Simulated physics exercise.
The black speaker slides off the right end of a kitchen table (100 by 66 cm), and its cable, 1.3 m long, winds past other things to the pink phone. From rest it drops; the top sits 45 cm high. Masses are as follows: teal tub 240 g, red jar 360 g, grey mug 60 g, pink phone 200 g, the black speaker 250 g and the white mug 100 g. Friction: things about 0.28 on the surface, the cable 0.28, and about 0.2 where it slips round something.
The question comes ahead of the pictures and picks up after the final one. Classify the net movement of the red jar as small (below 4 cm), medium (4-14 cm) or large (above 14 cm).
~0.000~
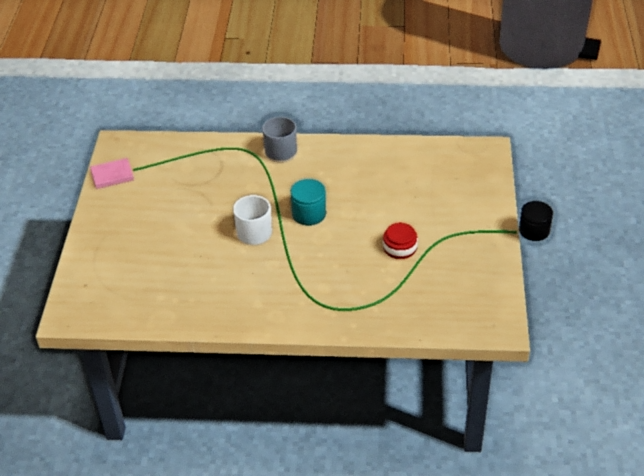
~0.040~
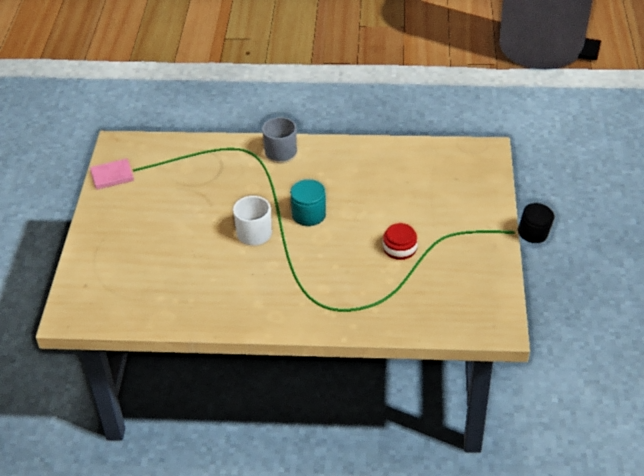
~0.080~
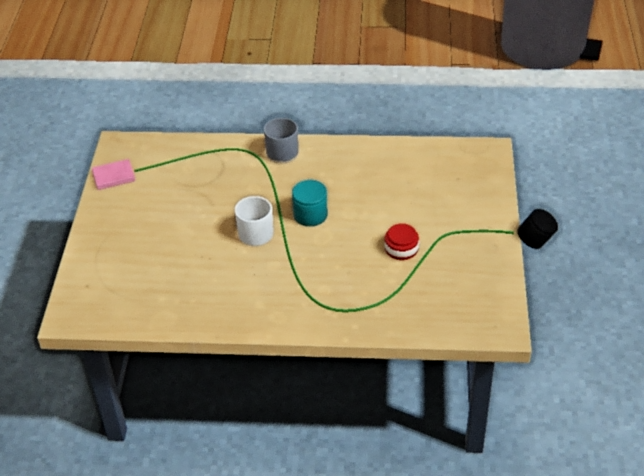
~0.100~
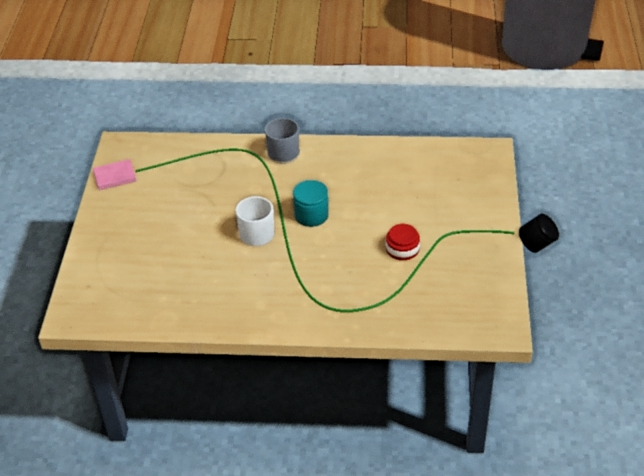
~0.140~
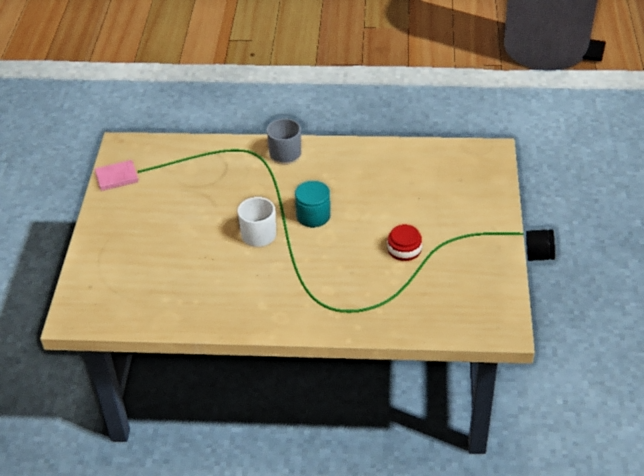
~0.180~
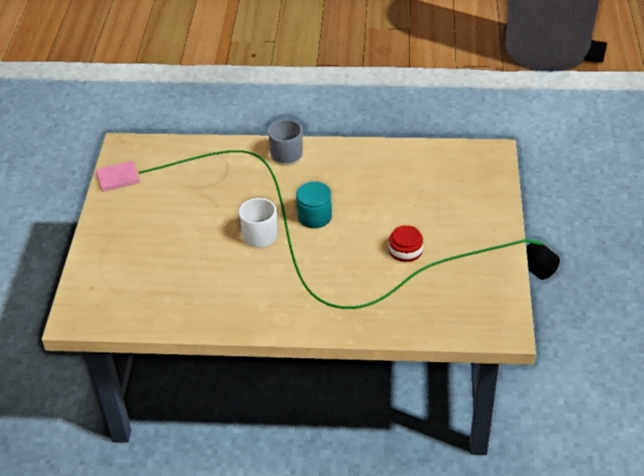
Small.
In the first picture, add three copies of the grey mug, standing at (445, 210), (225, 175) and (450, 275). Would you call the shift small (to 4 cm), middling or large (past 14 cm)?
Result, in order: Minor / major / minor.
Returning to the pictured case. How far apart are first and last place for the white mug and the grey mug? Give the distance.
Approx. final shift - white mug: 0 cm; grey mug: 0 cm.
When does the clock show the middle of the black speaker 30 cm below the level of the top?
Time: 0.32 s.
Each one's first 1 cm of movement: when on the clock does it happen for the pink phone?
The pink phone gets there close to 0.42 s.
At 0.4 s, the cable's tail end at (143, 181); black speaker over the edge, pink phone 2 cm off its start.
At 0.7 s, the cable's tail end at (145, 186); pink phone 3 cm off its start, black speaker over the edge.
At 0.9 s, the cable's tail end at (145, 186); pink phone 3 cm off its start at (124, 179), black speaker over the edge.
At 1.2 s, the cable's tail end at (145, 186); pink phone 3 cm off its start, black speaker over the edge.
At 2.4 s, the cable's tail end at (145, 186); red jar 0 cm off its start at (406, 235), pink phone 3 cm off its start at (124, 179), black speaker over the edge.
